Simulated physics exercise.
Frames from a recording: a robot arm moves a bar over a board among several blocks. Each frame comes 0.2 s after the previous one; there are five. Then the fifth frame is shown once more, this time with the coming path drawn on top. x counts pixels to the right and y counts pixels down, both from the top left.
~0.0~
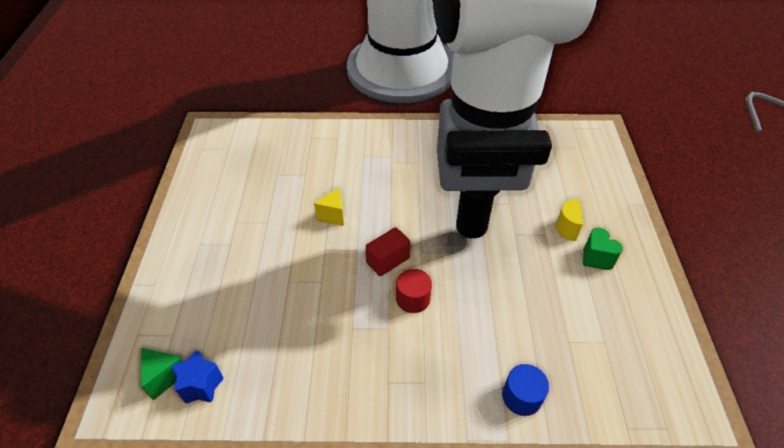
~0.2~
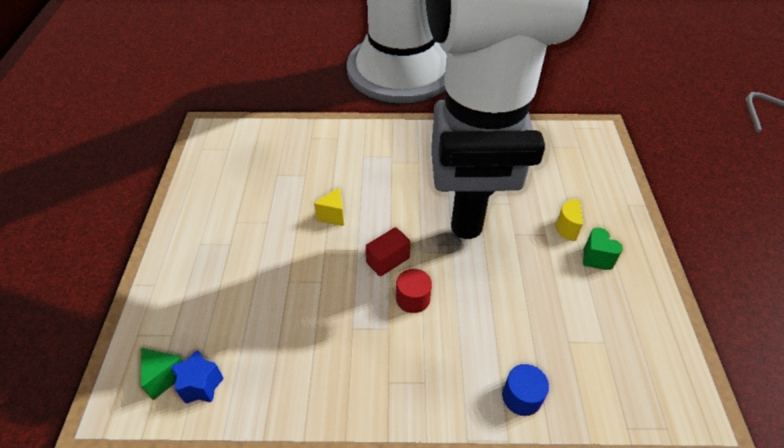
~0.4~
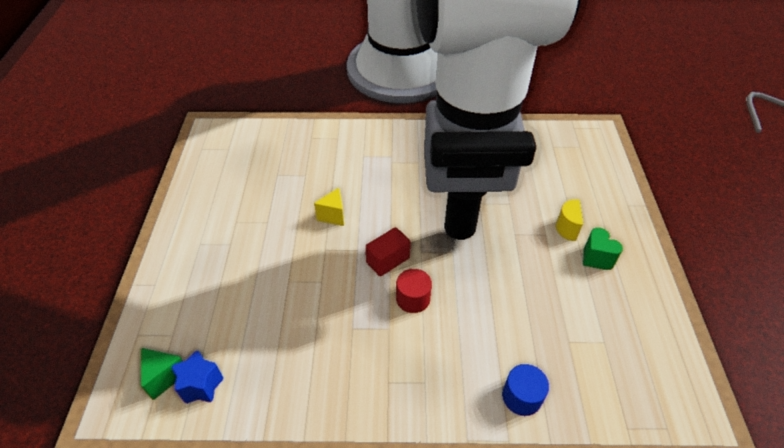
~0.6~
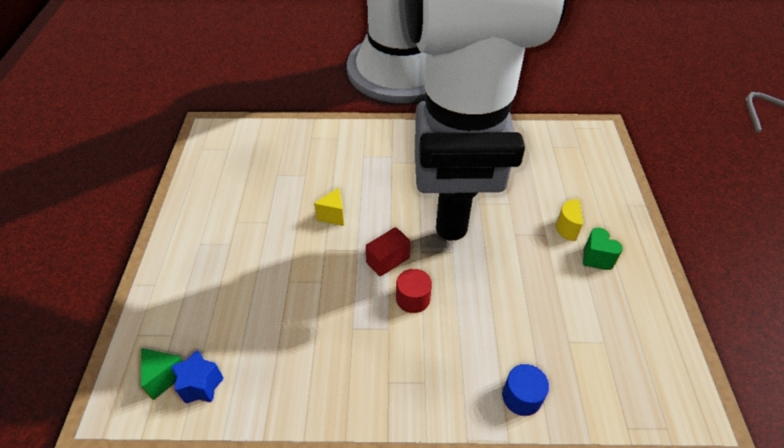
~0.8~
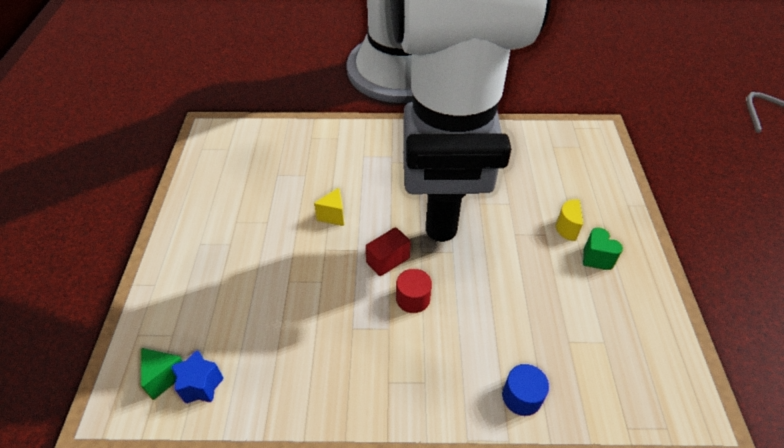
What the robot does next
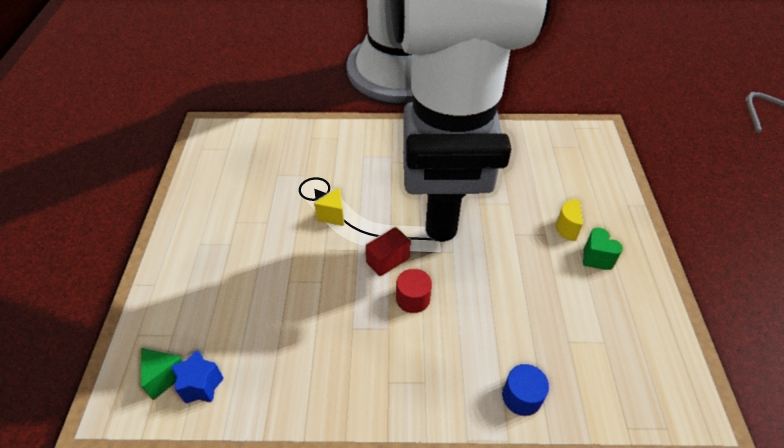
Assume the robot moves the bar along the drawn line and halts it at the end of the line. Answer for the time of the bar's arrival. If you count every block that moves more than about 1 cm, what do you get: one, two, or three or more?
By the end of the path, two blocks have moved more than about a centimetre.
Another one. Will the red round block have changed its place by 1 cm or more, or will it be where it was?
Not moved.
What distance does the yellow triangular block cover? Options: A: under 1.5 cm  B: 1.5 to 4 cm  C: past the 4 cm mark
C - past the 4 cm mark.
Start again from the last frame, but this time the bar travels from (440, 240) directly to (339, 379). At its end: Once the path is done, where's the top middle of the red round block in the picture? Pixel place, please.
When the path ends, it will be at (403, 332).
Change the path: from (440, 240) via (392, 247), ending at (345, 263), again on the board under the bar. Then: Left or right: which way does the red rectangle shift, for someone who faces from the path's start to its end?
It moves off to the left.
The line goes from (440, 240) over (387, 237) and (342, 219) to (315, 189).
The first path, step by step. One third of the way, bar (385, 227); red rectangle (375, 247), turned 35° anticlockwise.
Two thirds of the way, bar (341, 209); yellow triangular block (317, 194), turned 40° clockwise; red rectangle (374, 248), turned 40° anticlockwise.
At the end, bar (313, 179); yellow triangular block (290, 182), turned 20° anticlockwise; red rectangle (374, 248), turned 40° anticlockwise; red round block unmoved.
